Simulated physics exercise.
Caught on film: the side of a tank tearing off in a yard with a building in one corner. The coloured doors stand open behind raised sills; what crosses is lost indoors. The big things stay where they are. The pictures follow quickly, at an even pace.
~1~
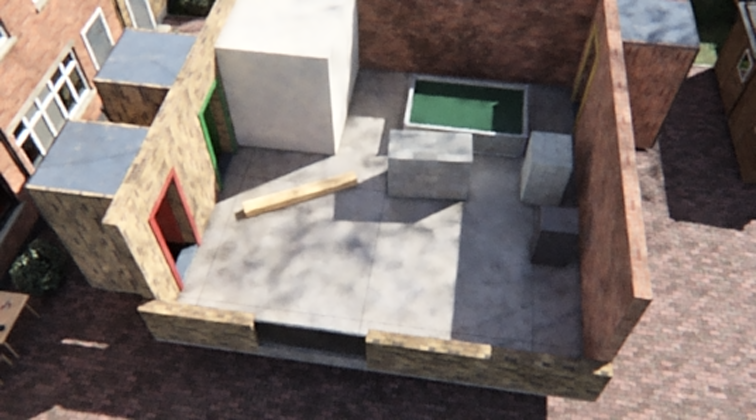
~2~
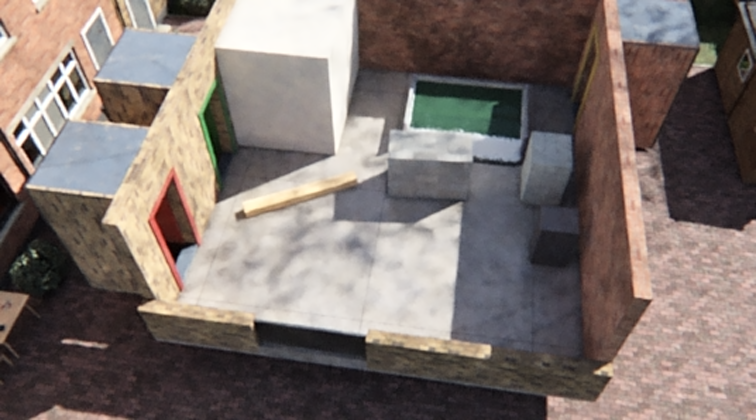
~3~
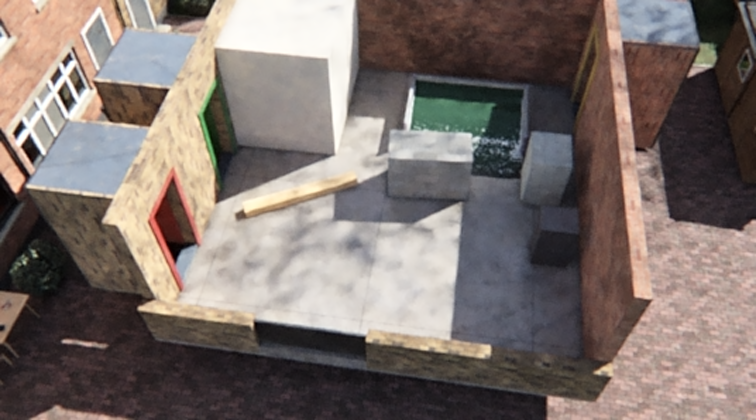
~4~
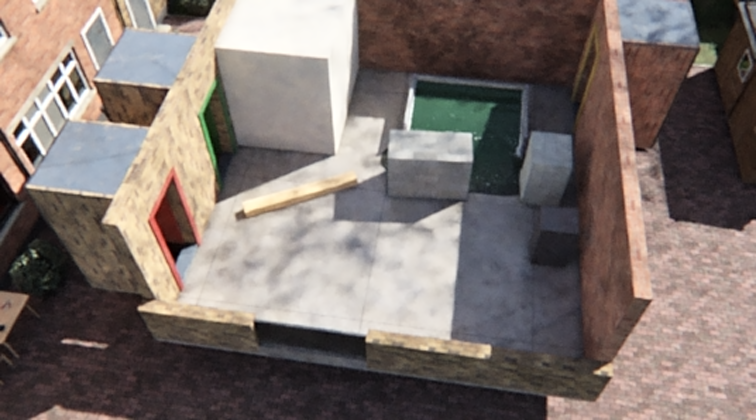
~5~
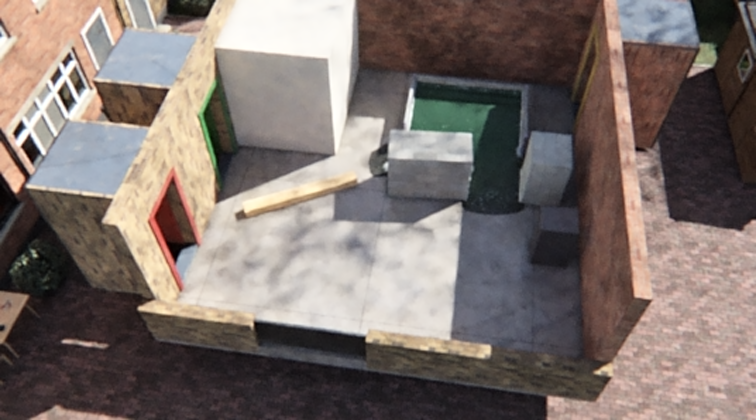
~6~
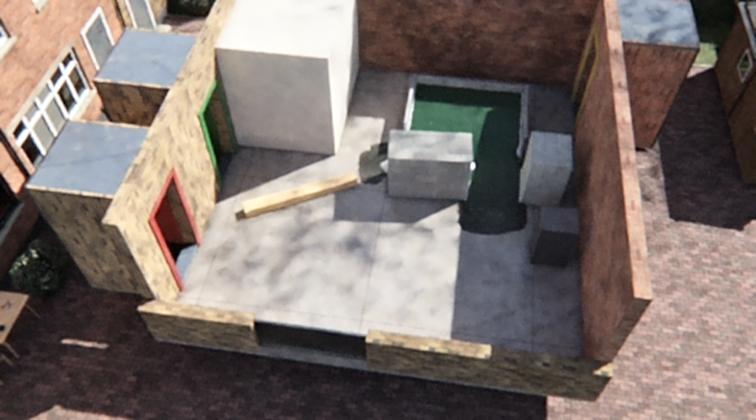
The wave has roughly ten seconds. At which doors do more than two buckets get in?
In the end: The yellow door holds within the limit; the red door holds within the limit; the green door floods.
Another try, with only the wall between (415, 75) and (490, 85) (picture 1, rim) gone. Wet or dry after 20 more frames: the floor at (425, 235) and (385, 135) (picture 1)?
In that order: No water, flooded.
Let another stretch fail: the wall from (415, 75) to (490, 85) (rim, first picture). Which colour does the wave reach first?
First comes the one in yellow.
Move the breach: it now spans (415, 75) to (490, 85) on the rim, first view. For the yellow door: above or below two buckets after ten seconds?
Then: Yellow door floods.
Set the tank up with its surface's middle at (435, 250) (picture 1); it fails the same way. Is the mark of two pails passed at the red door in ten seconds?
Red door takes more.
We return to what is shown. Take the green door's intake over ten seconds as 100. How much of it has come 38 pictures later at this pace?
Roughly 85 per cent.
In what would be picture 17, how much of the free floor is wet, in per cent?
Close to 40 %.
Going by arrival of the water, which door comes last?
It is the red one.
A moment on, water covers 25 % of the floor; the yellow door not reached, the red door not reached, the green door not reached.
Next, water covers 40 % of the floor; the yellow door not reached, the red door not reached, the green door not reached.
Then, water covers 60 % of the floor; the yellow door wet at the sill, nothing in, the red door wet at the sill, nothing in, the green door over two buckets in.
Later, water covers 85 % of the floor; the yellow door wet at the sill, nothing in, the red door wet at the sill, nothing in, the green door over two buckets in.
In the end, water covers 95 % of the floor; the yellow door under two buckets in, the red door wet at the sill, nothing in, the green door over two buckets in.
